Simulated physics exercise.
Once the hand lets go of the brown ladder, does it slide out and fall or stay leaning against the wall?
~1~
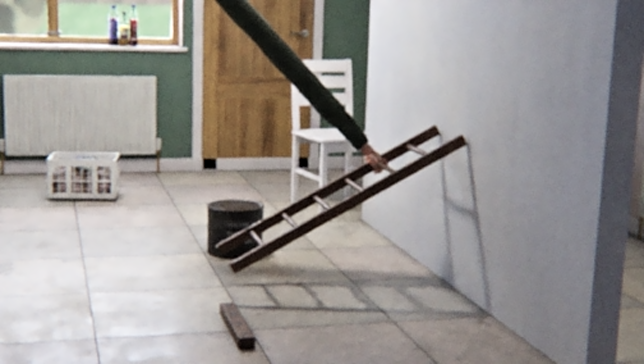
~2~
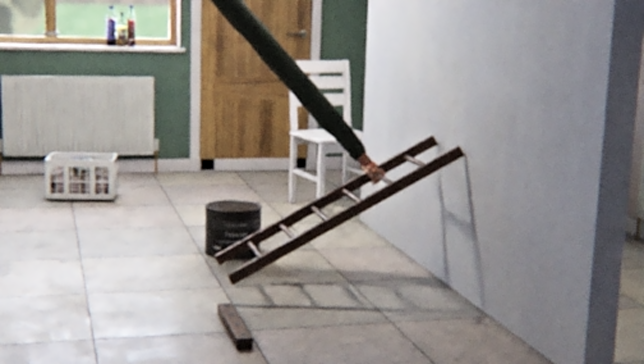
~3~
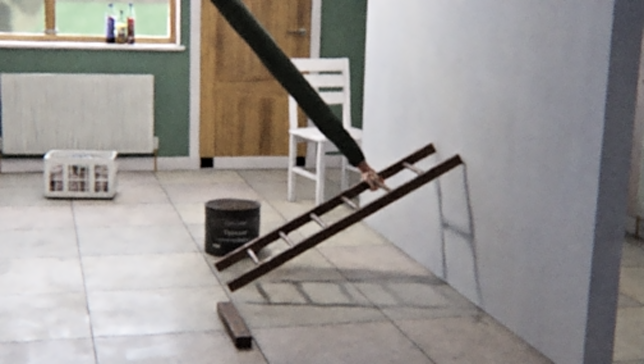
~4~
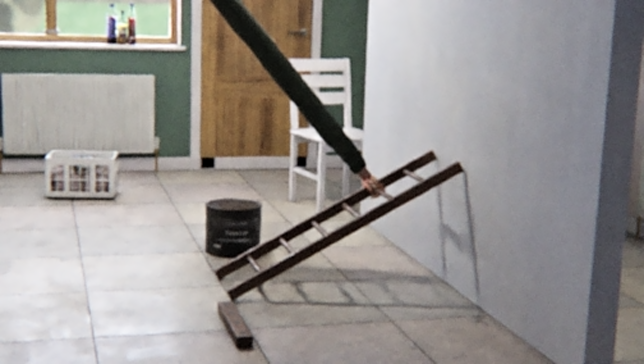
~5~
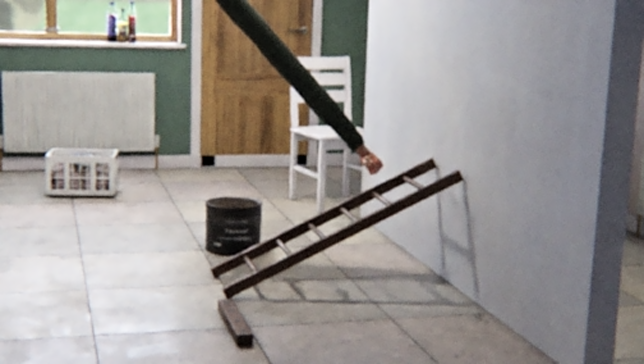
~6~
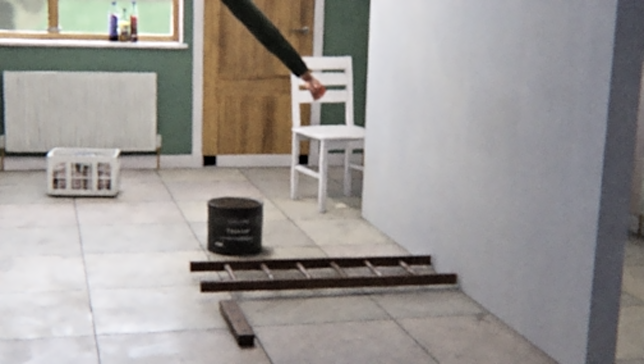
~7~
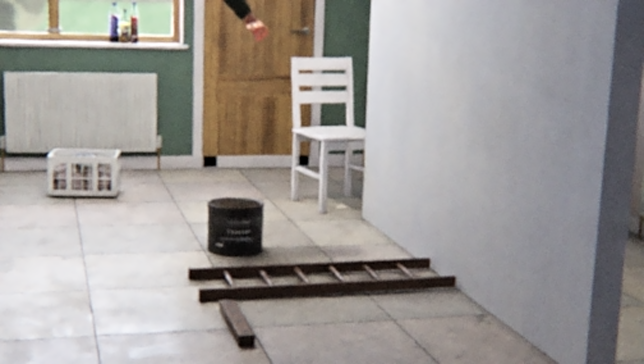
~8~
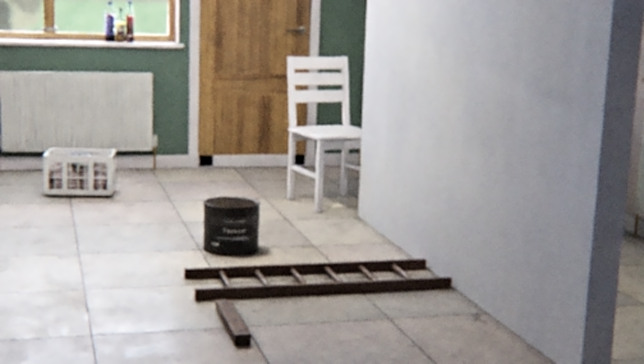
The brown ladder slides out at its feet and drops, ending up lying flat on the tiled floor.
